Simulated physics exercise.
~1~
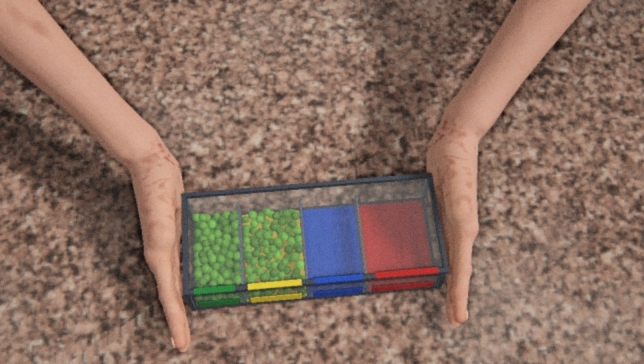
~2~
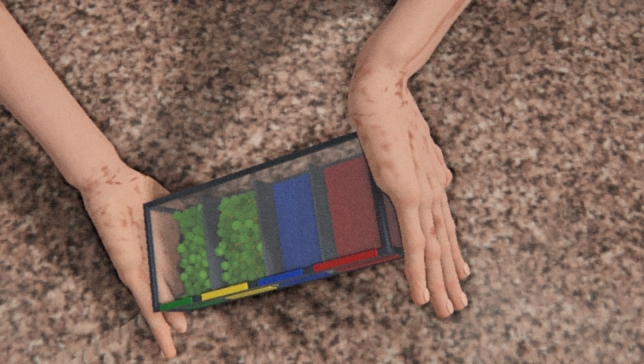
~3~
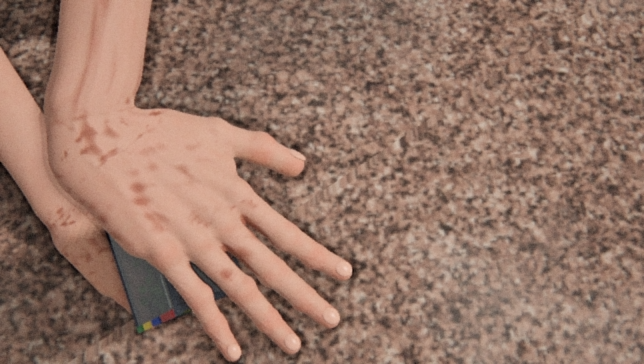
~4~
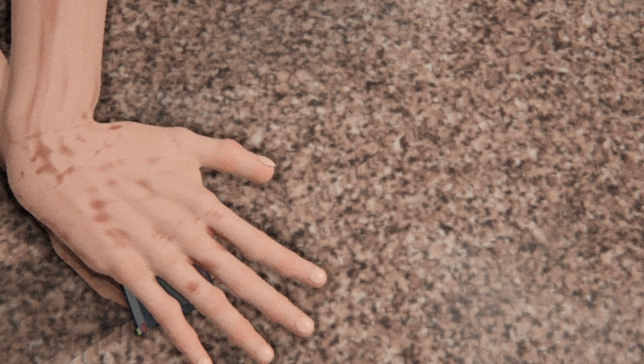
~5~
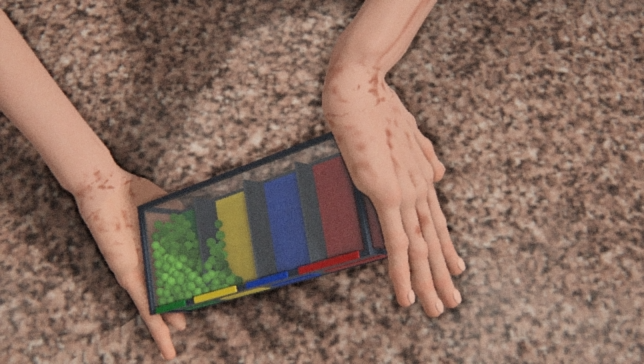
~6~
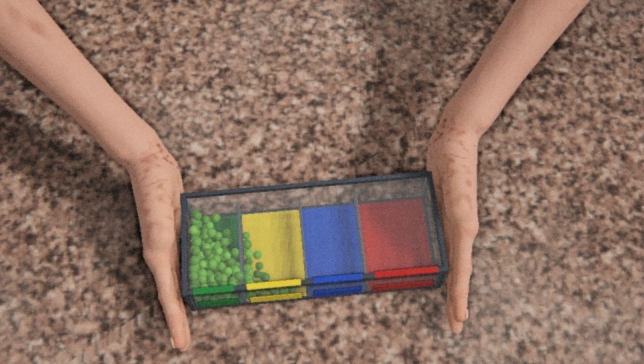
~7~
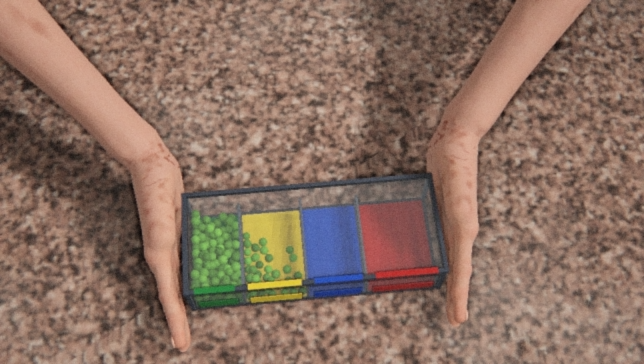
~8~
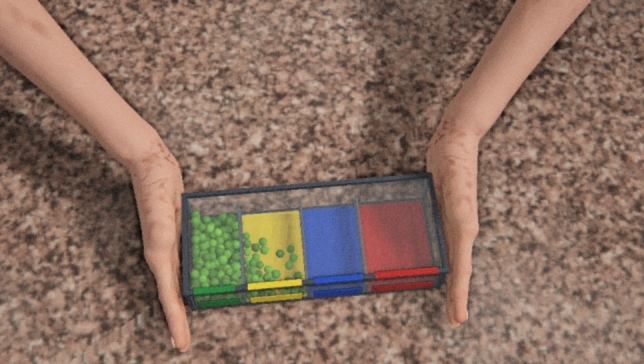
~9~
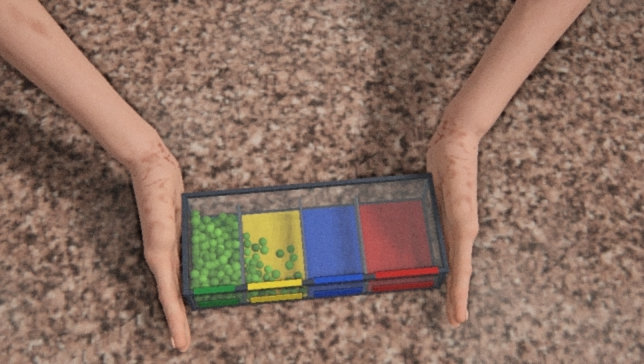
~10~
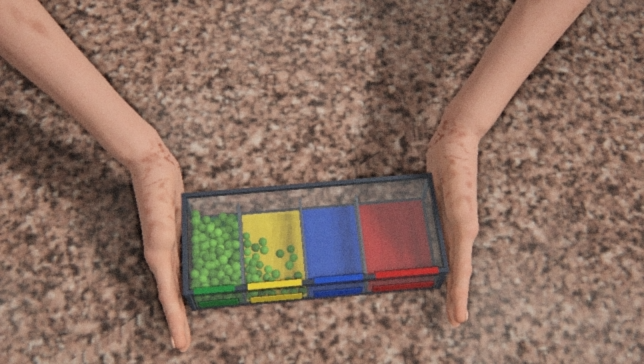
At first, two hands hold a clear-lidded box lying flat on a speckled stone surface, its green and yellow sections full of small green peas while the blue and red ones are empty. The hands tip the box up toward the left, and the peas slump that way. It keeps turning until it stands nearly on end, mostly hidden behind one spread hand. Then the hands lower it back to the right, with most peas now crowded into the green section. Once flat again, a few peas roll across the yellow section and settle, leaving blue and red empty.
